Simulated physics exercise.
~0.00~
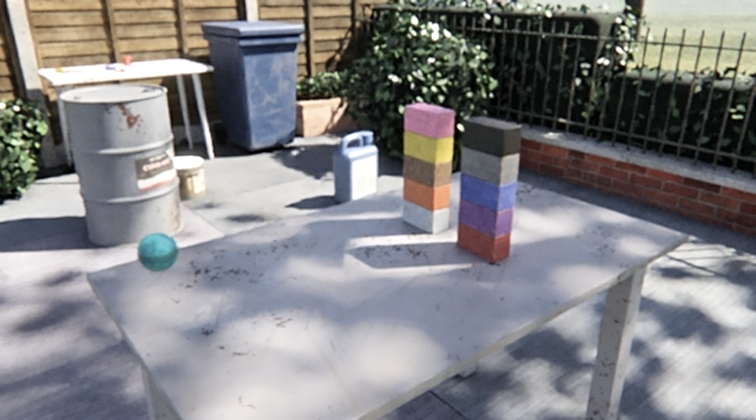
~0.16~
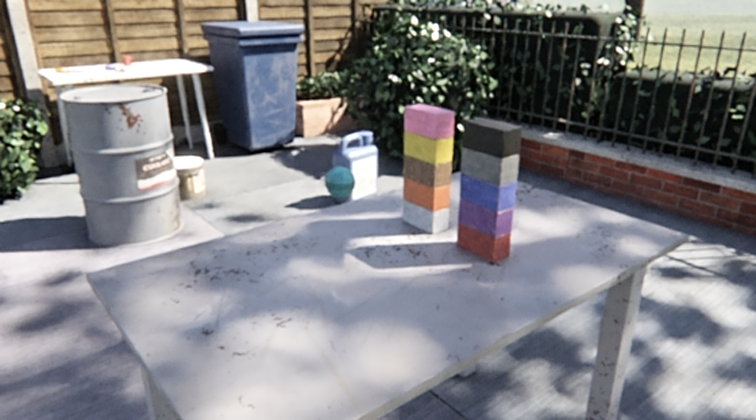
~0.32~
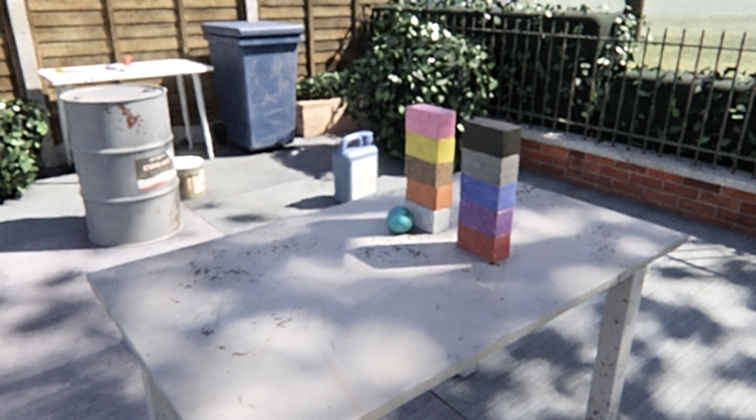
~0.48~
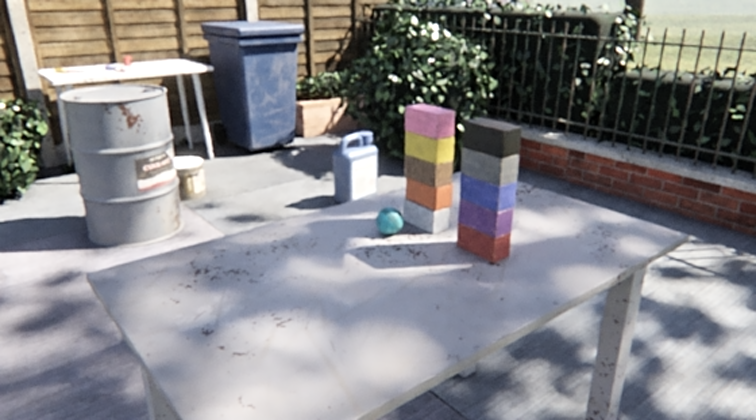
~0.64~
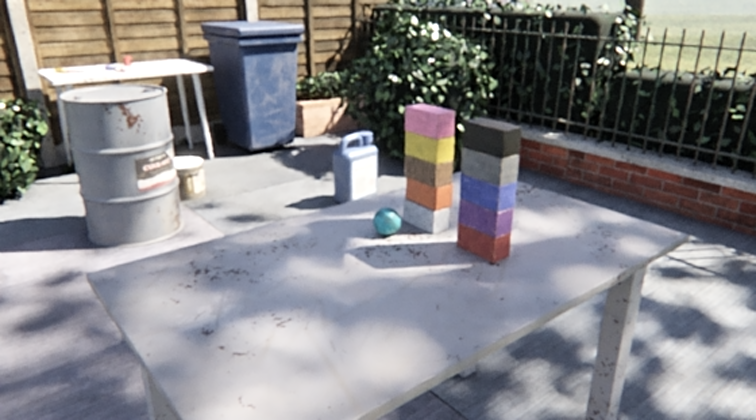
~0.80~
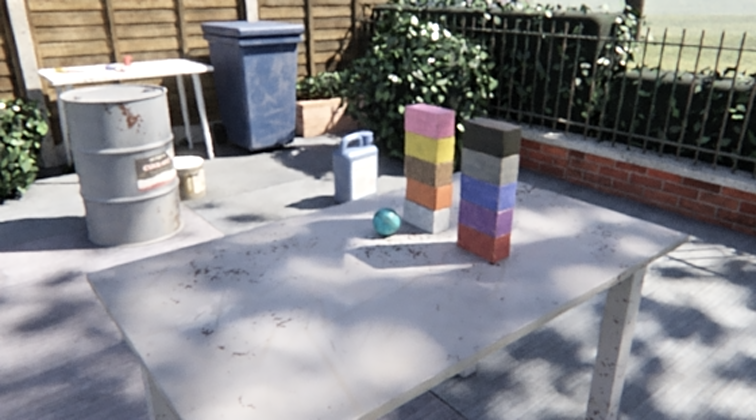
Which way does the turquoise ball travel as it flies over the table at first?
The turquoise ball travels to the right, toward the stacked blocks.
On an outdoor table, a turquoise ball flies into a block stack, which stays standing.
